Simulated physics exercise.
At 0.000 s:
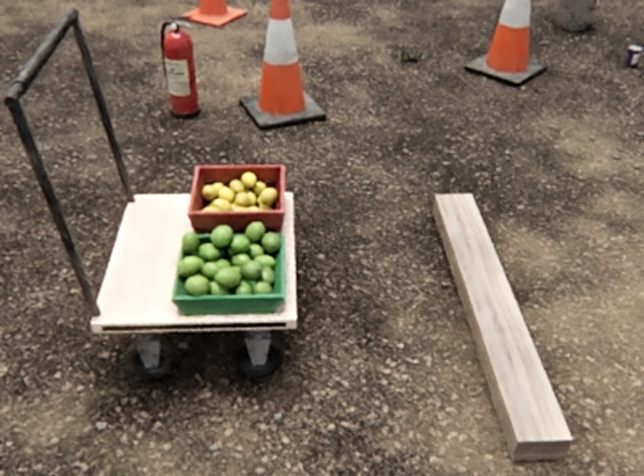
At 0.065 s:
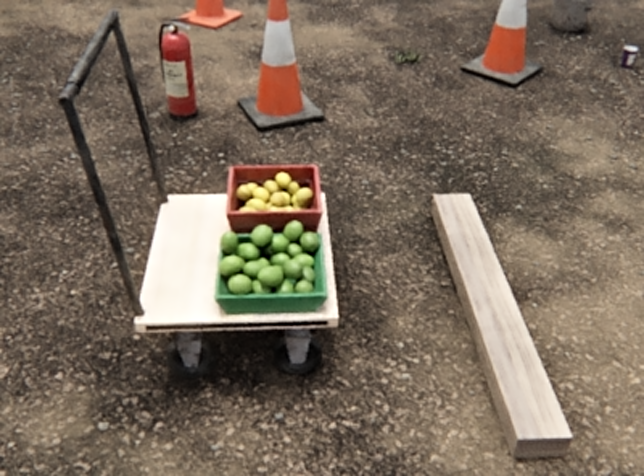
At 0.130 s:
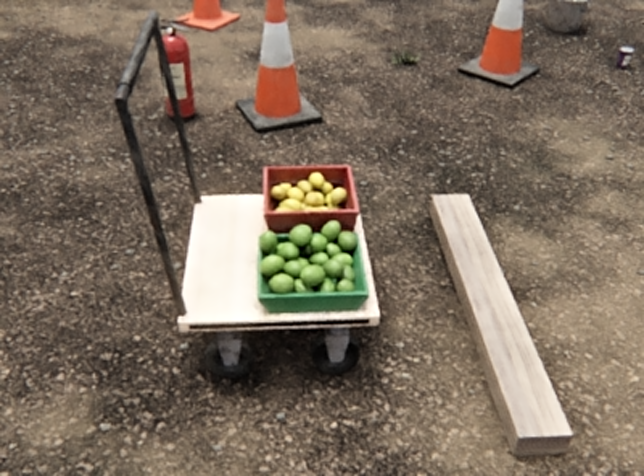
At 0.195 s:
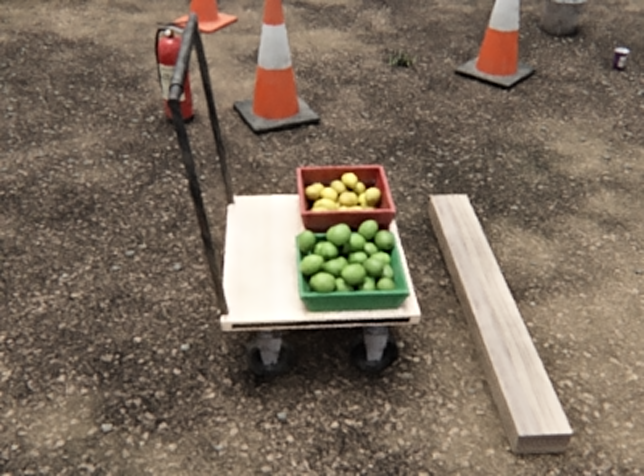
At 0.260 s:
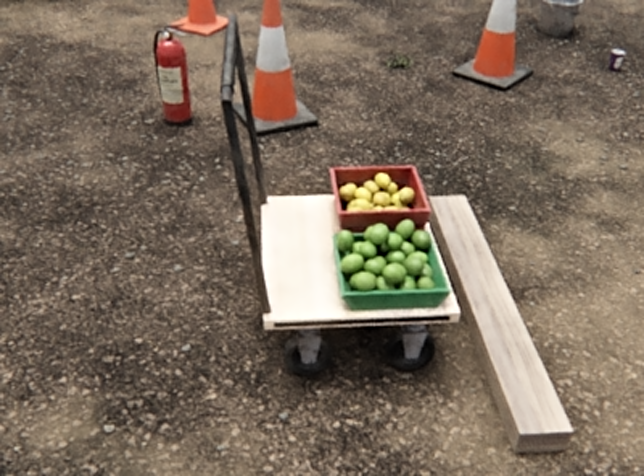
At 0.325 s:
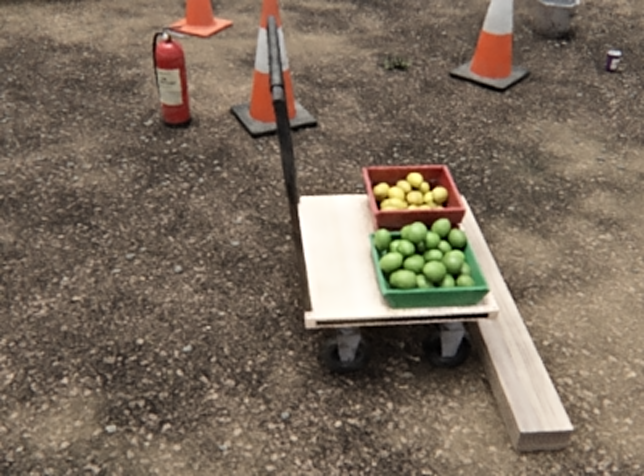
On rough, gritty ground, a cart carrying lemons and limes rolls right toward a wooden beam.
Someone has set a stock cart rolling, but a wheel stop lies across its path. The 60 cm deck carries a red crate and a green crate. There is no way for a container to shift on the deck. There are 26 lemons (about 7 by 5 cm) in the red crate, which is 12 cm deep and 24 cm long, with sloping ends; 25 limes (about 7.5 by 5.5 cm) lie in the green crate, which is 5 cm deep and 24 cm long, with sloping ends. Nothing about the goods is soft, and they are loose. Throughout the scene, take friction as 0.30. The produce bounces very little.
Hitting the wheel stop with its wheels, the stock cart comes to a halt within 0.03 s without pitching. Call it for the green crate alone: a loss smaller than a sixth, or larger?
Larger.
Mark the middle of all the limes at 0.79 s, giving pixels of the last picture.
Near (470, 261) in pixels.
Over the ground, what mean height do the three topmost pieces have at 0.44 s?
46 cm.
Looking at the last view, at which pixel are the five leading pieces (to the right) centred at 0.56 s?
(519, 245).
After 0.34 s, the wheels strike.
After 0.44 s, red crate 26 in, 0 out and green crate 23 in, 2 out.
After 0.56 s, red crate 26 in, 0 out and green crate 19 in, 6 out.
After 0.79 s, red crate 26 in, 0 out and green crate 15 in, 10 out.
Final count (at 1.29 s), red crate 26 in, 0 out and green crate 15 in, 10 out. Asked share, 10 of 25, 40 per cent.
